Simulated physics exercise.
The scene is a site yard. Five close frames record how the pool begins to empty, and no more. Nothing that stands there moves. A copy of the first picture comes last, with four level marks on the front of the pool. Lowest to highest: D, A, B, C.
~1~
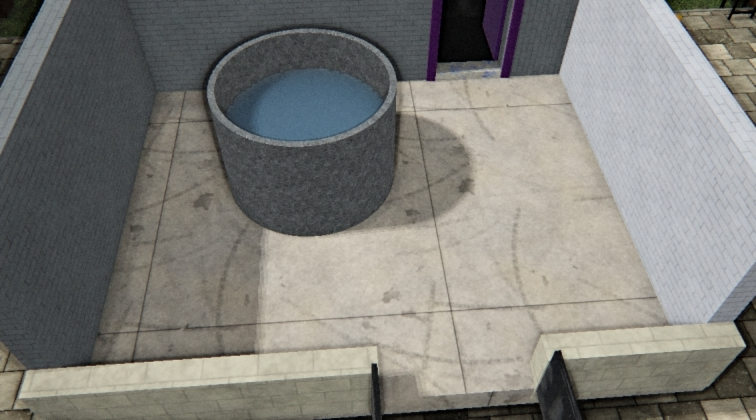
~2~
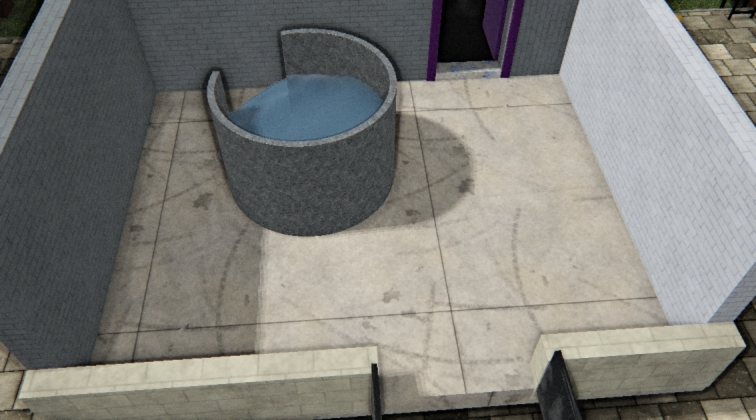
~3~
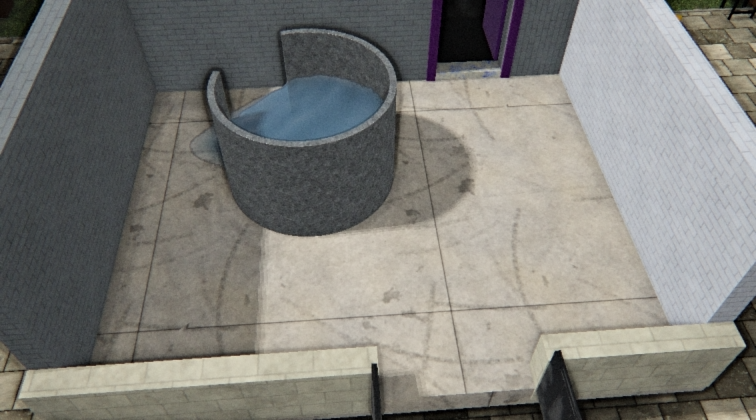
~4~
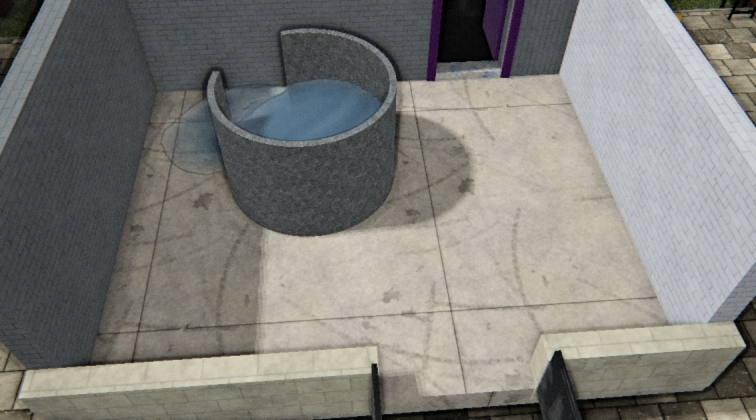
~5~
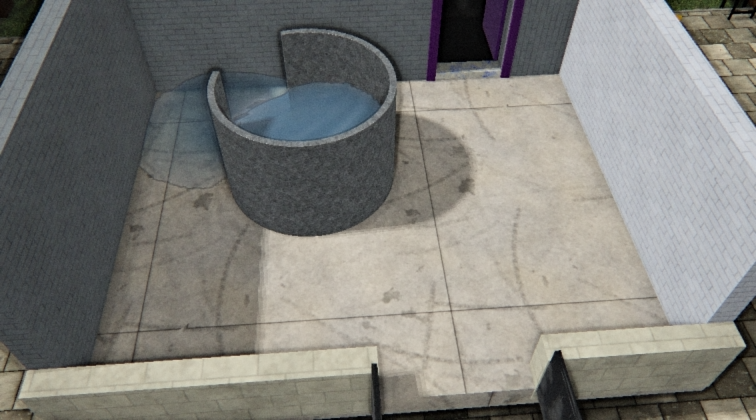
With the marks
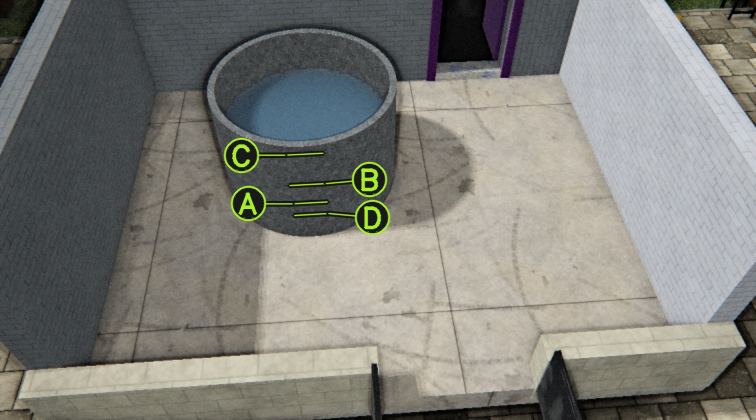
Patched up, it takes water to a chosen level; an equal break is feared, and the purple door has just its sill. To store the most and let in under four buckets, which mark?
Go for B.
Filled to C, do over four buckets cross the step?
Yes, that goes wrong.
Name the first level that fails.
The answer is C.
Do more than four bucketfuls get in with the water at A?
No, not at all.
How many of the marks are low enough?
Three of them.
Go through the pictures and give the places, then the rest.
Water in the pool at rest, its middle at (306, 117); foot of the purple doorway at (468, 78); open gate at (460, 337).
Water covers 1 % of the ground, its front hidden from here.
Water covers 4 % of the ground and shows as far out as (210, 135).
Water covers 8 % of the ground and shows as far out as (172, 131).
Water covers 13 % of the ground and shows as far out as (166, 96).
On the marked copy, A at (310, 202); B at (307, 184); C at (304, 154); D at (311, 214); from the bottom up D, A, B, C.
For level A, nothing gets over.
For level B, a splash gets over, under a bucket.
For level C, about 10 bucketfuls get in.
For level D, nothing gets over.
